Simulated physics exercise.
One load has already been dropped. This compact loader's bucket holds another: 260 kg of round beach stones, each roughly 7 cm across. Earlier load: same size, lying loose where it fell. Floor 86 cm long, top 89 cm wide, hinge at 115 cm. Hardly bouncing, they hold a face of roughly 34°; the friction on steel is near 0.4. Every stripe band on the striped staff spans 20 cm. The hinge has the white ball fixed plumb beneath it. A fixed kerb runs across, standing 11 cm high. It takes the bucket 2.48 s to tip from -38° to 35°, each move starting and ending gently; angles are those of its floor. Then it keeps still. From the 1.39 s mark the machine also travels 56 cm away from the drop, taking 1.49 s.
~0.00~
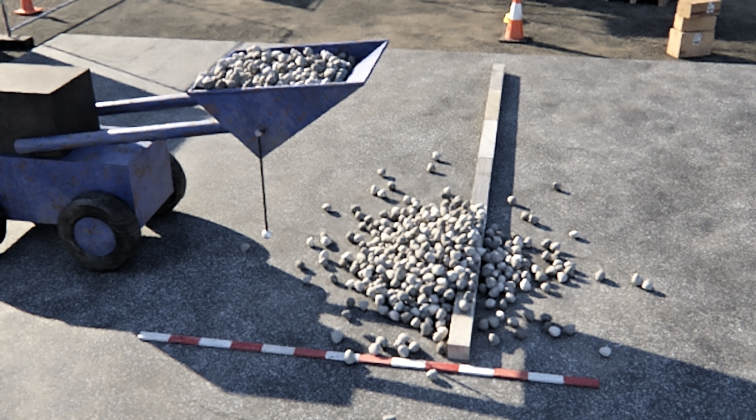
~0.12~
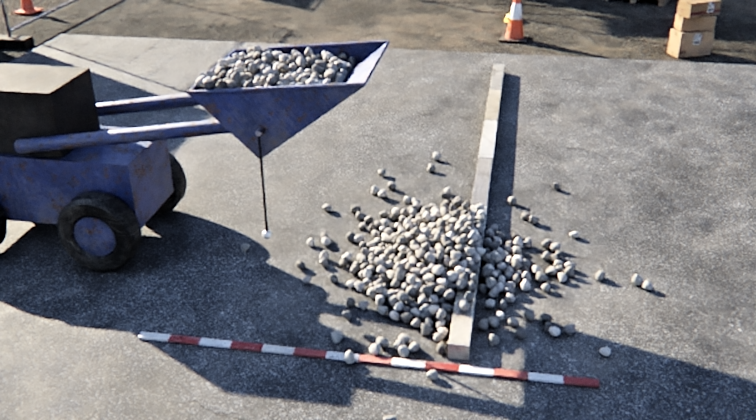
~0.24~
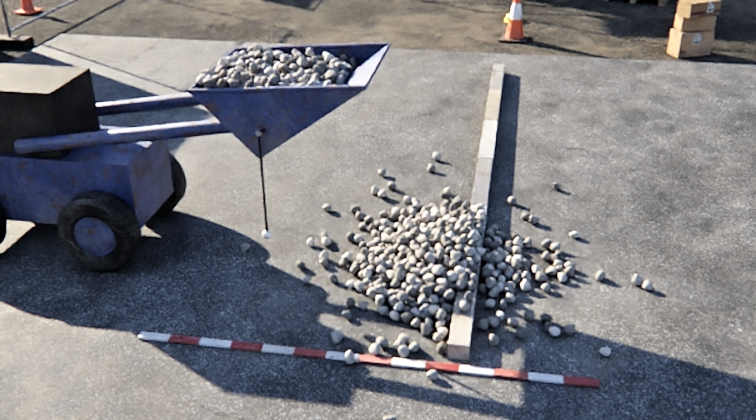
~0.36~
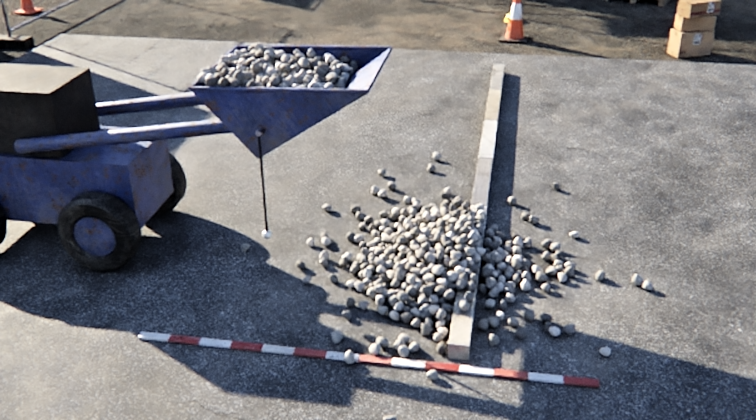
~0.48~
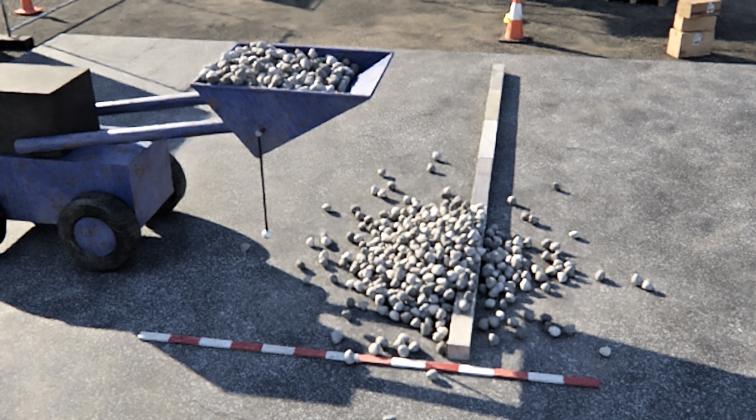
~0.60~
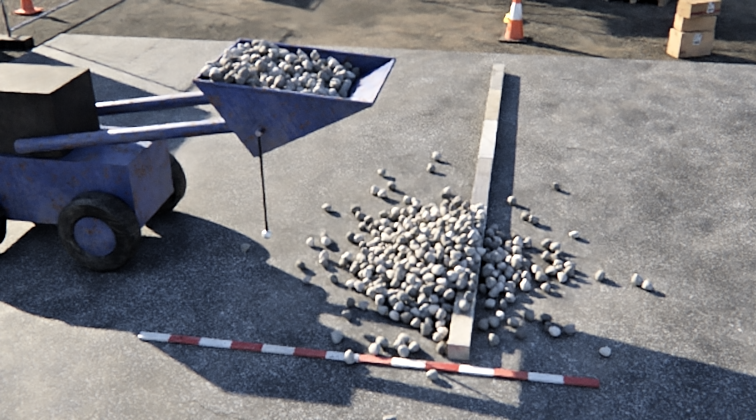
A blue loader's raised bucket, heaped with round grey stones, tilted slightly forward, its front lip dipping a little and the stones shifting inside, while a loose pile lay still across the long kerb.
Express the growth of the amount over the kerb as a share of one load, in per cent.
Roughly 0 per cent of a load.
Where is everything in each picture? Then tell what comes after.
The bucket is at -38°, its lip at (364, 84); the top of the load is at (275, 59). The earlier load is highest near (460, 240), 22 cm above ground level, 85 % on this side of the kerb, 15 % over the kerb, in the first picture.
Lip at (364, 85), floor tilted -38°, highest stones at (267, 58); the stones move at 0.0 m/s on average, in the second picture.
Lip at (366, 87), floor tilted -36°, highest stones at (260, 57); the stones move at 0.1 m/s on average, in the third picture.
The bucket is at -34°, its lip at (368, 92); the top of the load is at (255, 56); the stones move at 0.1 m/s on average, in the fourth picture.
Lip at (370, 97), floor tilted -31°, highest stones at (252, 54); the stones move at 0.1 m/s on average, in the fifth picture.
The bucket is at -27°, its lip at (373, 105); the top of the load is at (255, 50); the stones move at 0.1 m/s on average, in the sixth picture.
After 1.9 s the floor is at 24°; in per cent of one load, 84 in the bucket, 101 on this side of the kerb, 15 over the kerb; the foremost stones are at (596, 285).
After 2.6 s the floor is at 35°; in per cent of one load, 8 in the bucket, 177 on this side of the kerb, 15 over the kerb; the foremost stones are at (596, 285).
After 3.3 s the floor is at 35°; in per cent of one load, 0 in the bucket, 185 on this side of the kerb, 15 over the kerb; the foremost stones are at (596, 285).
After 5.8 s the floor is at 35°; in per cent of one load, 0 in the bucket, 185 on this side of the kerb, 15 over the kerb; the foremost stones are at (596, 285). Net gain over the kerb, 0.
